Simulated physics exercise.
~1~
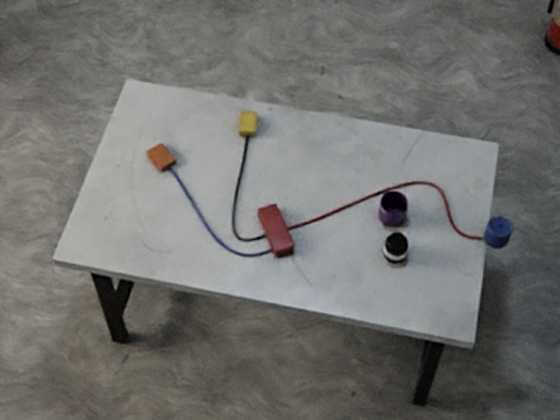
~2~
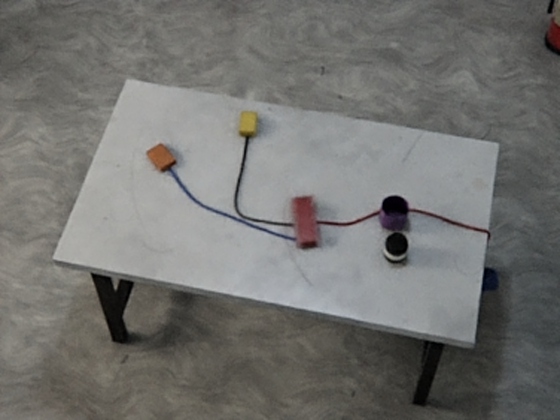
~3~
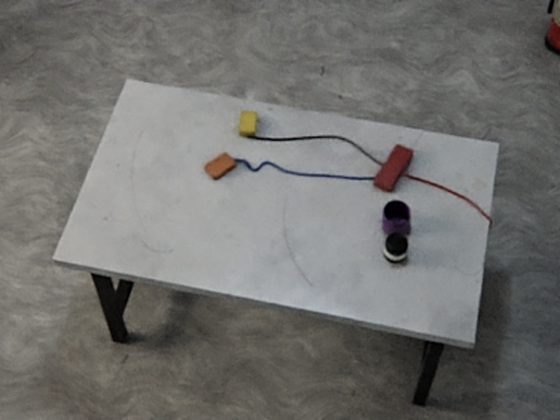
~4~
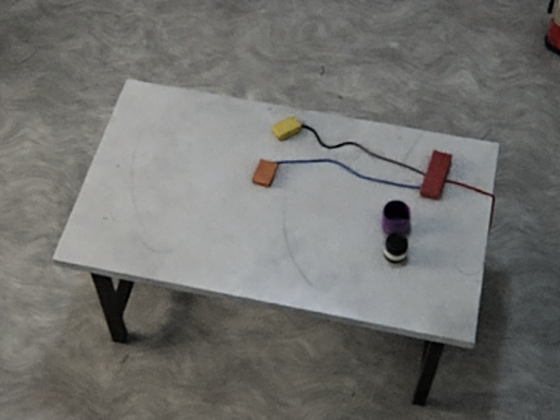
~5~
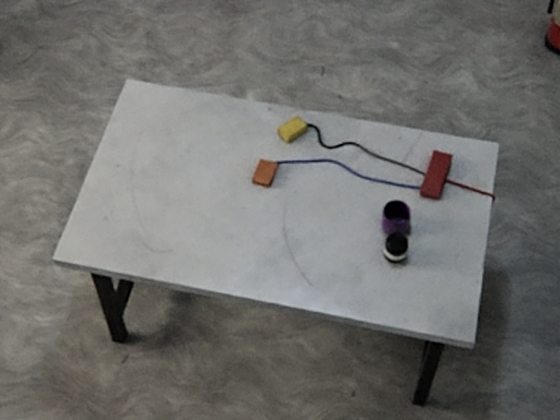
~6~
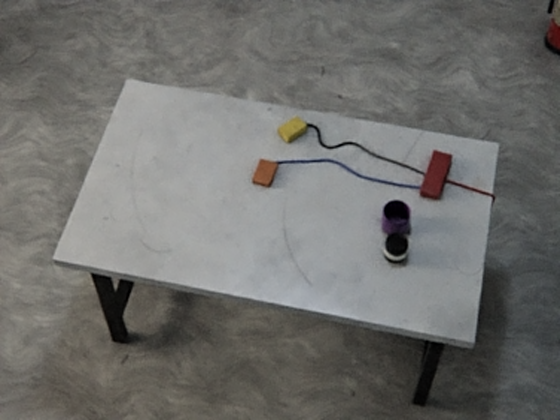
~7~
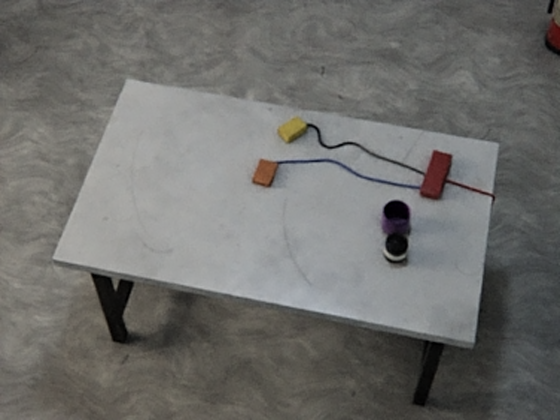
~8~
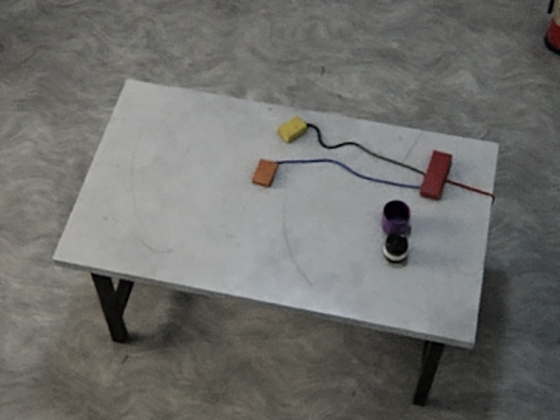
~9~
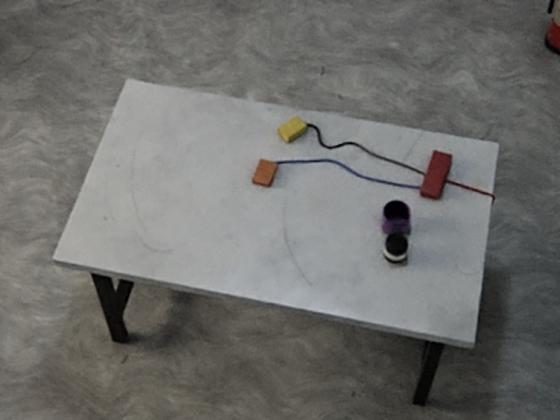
On a pale table with dark legs, standing on a swirled grey floor, a red block is joined by cords to an orange block, a yellow block and a blue piece at the right edge, near a purple cup and a black jar. The blue piece drops over the edge, and its red cable draws the red block to the right. The red block then swings up and right past the cup, dragging the orange block after it. The yellow block slides right last. Everything settles, with the red block near the right edge, its cable reaching the rim, and the cup and jar still standing.
